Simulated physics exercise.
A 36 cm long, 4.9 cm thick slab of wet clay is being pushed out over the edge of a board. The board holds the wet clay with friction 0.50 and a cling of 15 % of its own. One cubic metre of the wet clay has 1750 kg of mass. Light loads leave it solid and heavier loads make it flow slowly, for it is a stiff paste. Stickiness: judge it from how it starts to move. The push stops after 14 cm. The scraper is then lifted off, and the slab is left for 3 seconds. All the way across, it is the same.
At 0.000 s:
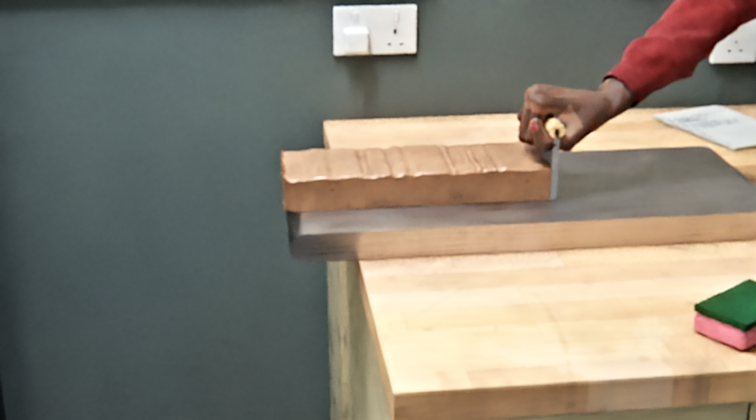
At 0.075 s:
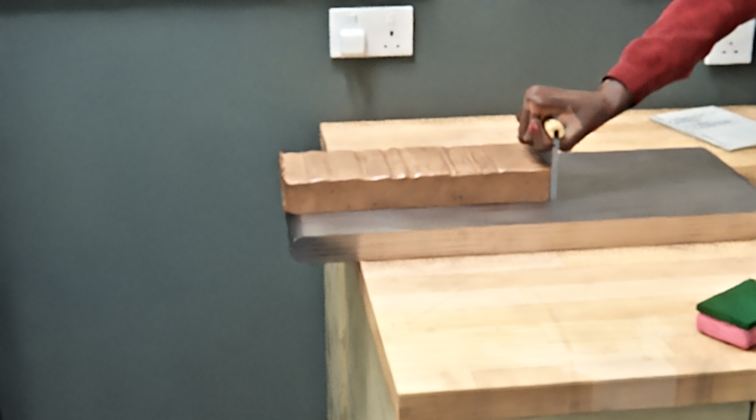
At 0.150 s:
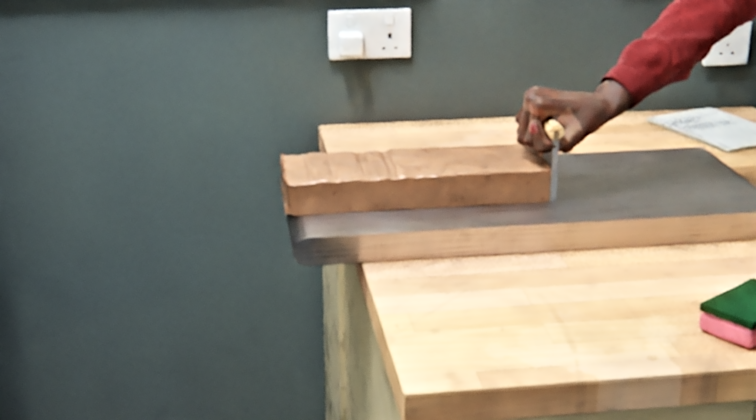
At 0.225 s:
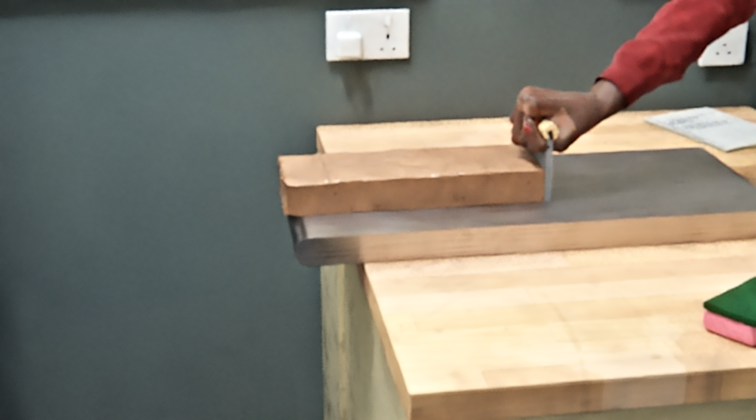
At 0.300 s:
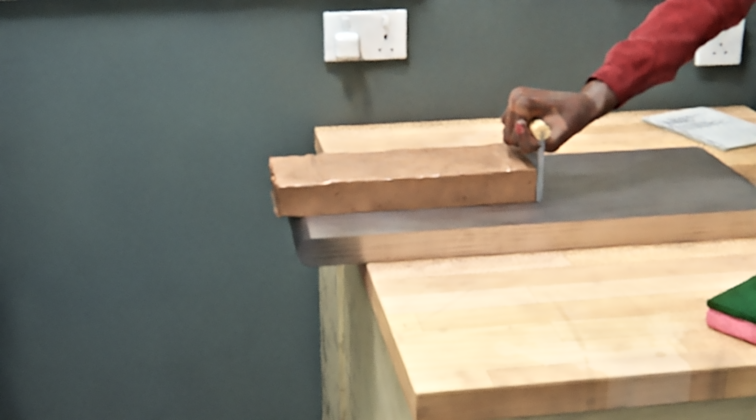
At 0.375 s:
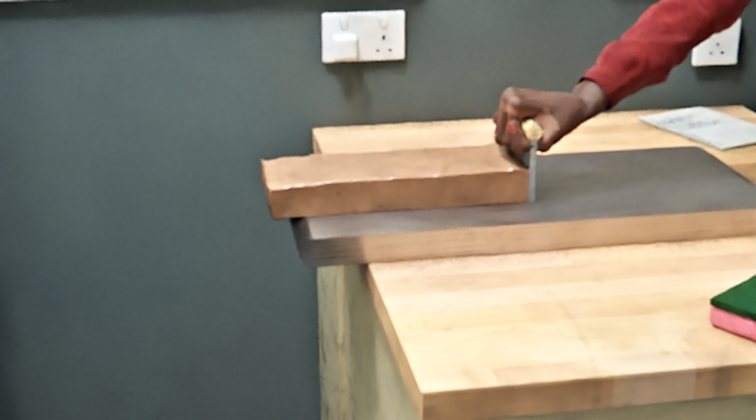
On a wooden worktop against a dark wall, a hand in a red sleeve holds a scraper against a brown clay slab on a grey board, then pushes it slightly left, its front end moving just past the board's edge.
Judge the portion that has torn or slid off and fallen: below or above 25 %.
Looks to me like it finishes past the 25 % mark.
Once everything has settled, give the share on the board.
Around 60 per cent stays on the board.
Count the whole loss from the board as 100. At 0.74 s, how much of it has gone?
It comes to around 70 %.
By 0.74 s, 75 % lies on the board and 0 % has fallen.
By 1.18 s, 62 % lies on the board and 19 % has fallen.
By 1.61 s, 62 % lies on the board and 38 % has fallen.
By 2.04 s, 62 % lies on the board and 38 % has fallen.
By 4.04 s, at the end, 62 % lies on the board and 38 % has fallen.
